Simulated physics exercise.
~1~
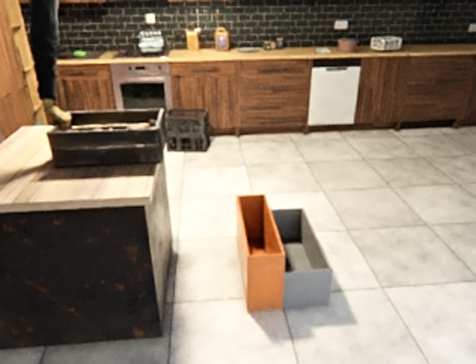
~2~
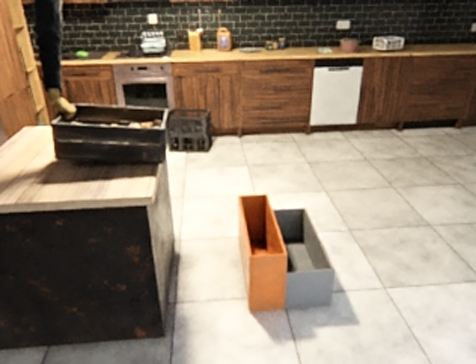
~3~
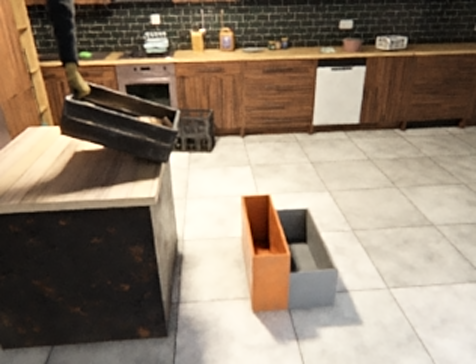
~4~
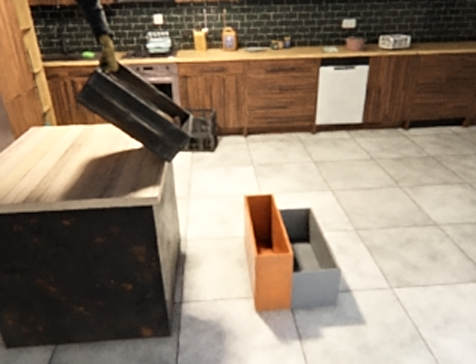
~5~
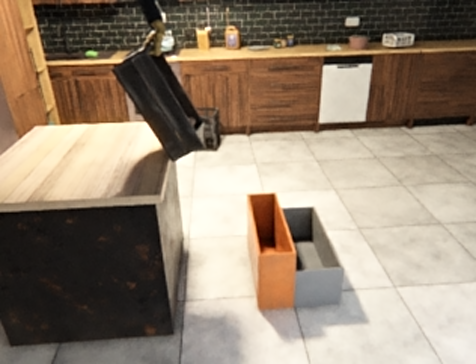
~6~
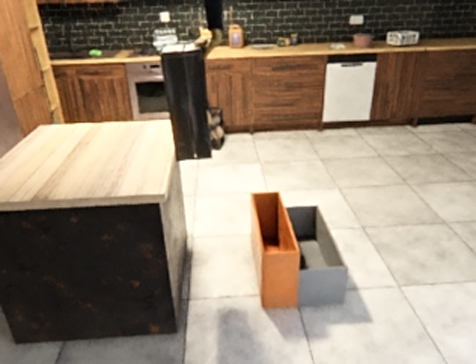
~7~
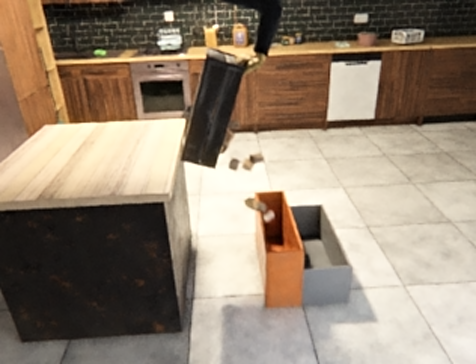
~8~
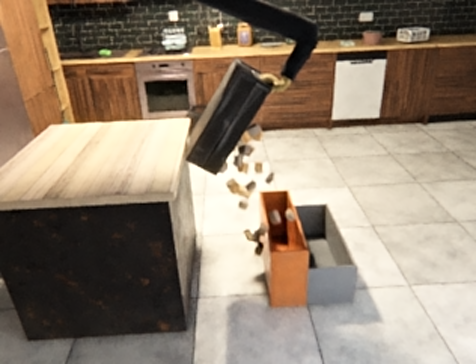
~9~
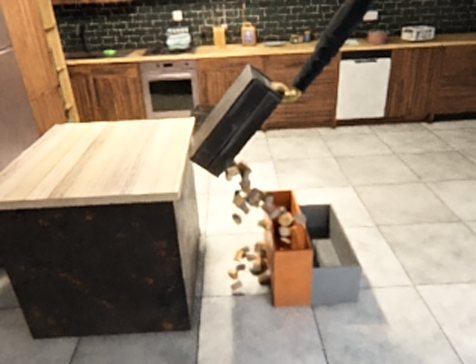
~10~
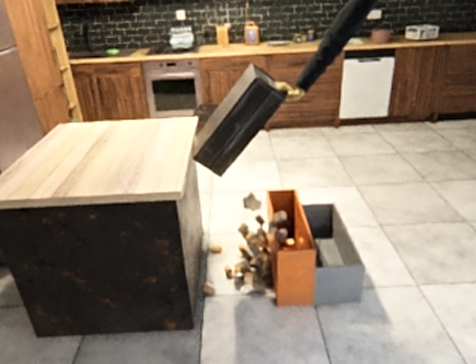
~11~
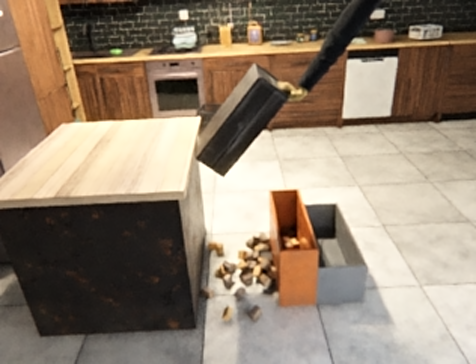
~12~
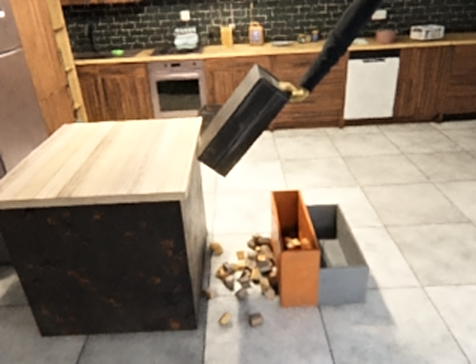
A dark arm lifted a long black box off a kitchen bench and tipped it steeply beside the bench, spilling small wooden blocks, some of which dropped into an orange trough while most piled up on the tiles in front of it.
